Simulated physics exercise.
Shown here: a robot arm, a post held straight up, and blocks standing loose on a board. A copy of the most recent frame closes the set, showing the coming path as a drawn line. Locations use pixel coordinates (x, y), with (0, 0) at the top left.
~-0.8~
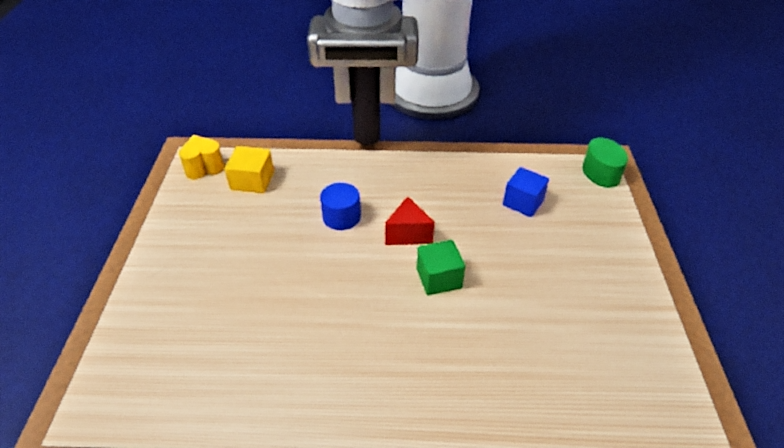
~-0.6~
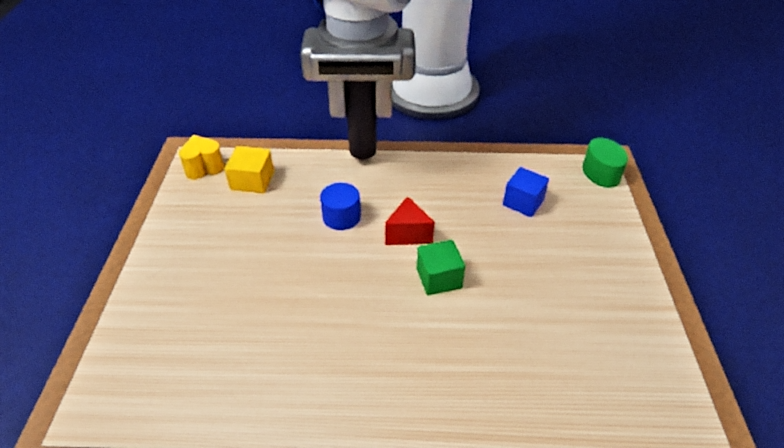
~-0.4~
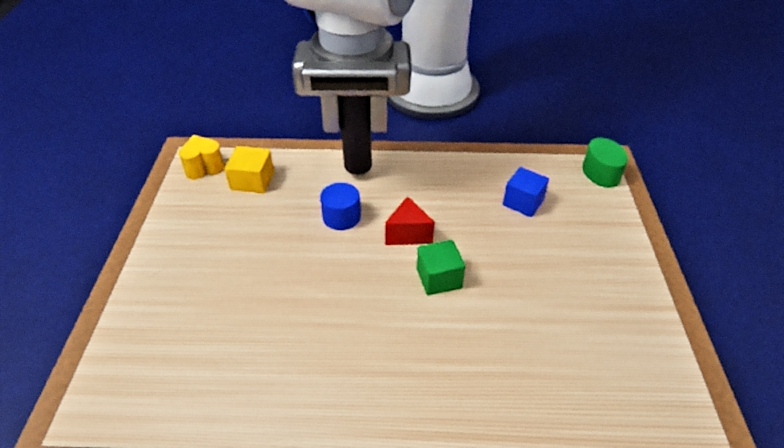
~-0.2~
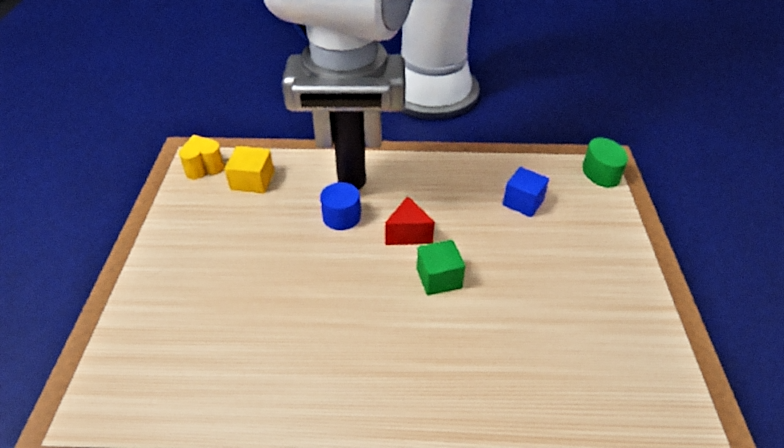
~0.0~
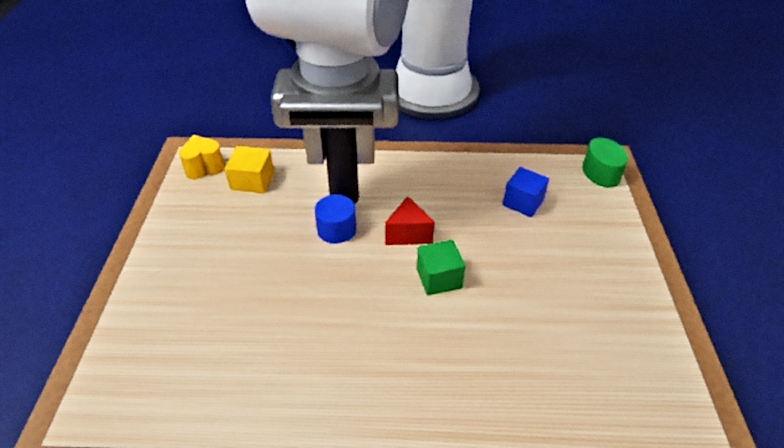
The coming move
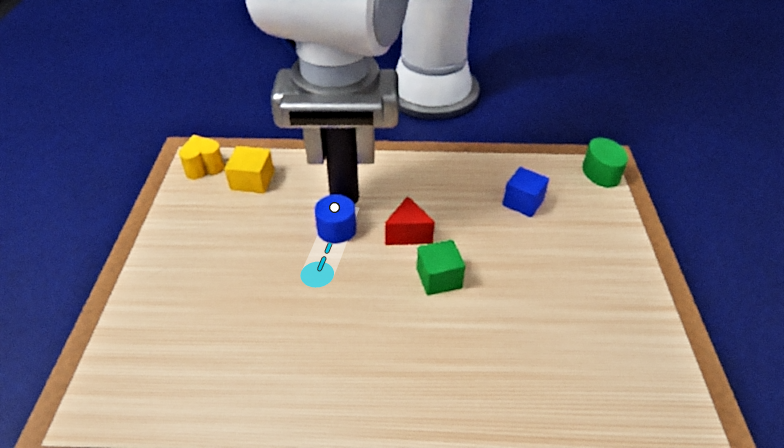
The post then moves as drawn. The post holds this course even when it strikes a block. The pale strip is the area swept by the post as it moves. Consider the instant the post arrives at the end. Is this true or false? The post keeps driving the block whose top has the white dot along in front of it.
My answer: True.
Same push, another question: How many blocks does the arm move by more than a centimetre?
Number moved: 1.
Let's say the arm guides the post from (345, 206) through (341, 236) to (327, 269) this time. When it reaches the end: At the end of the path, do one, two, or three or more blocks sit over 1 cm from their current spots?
It should be one.
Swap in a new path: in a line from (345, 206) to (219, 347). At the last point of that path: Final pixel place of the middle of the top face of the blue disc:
For the centre of its top, I'd go with (320, 257).
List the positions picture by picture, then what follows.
Post tip (367, 137); block tops, blue disc (340, 195); red triangular block (409, 213), in the first frame.
Post (363, 151); blocks unchanged, in the second frame.
Post (358, 166); blocks unchanged, in the third frame.
Post (352, 181); blocks unchanged, in the fourth frame.
Post (345, 198); blue disc (335, 207); red triangular block (409, 213), in the fifth frame.
Path on the board, from (345, 206) directly to (317, 274); the dot is on the blue disc.
What follows on the original path. One third of the way, post (336, 220); blue disc (325, 232).
Two thirds of the way, post (326, 243); blue disc (316, 257).
At the end, post (316, 266); blue disc (307, 283); red triangular block in place.
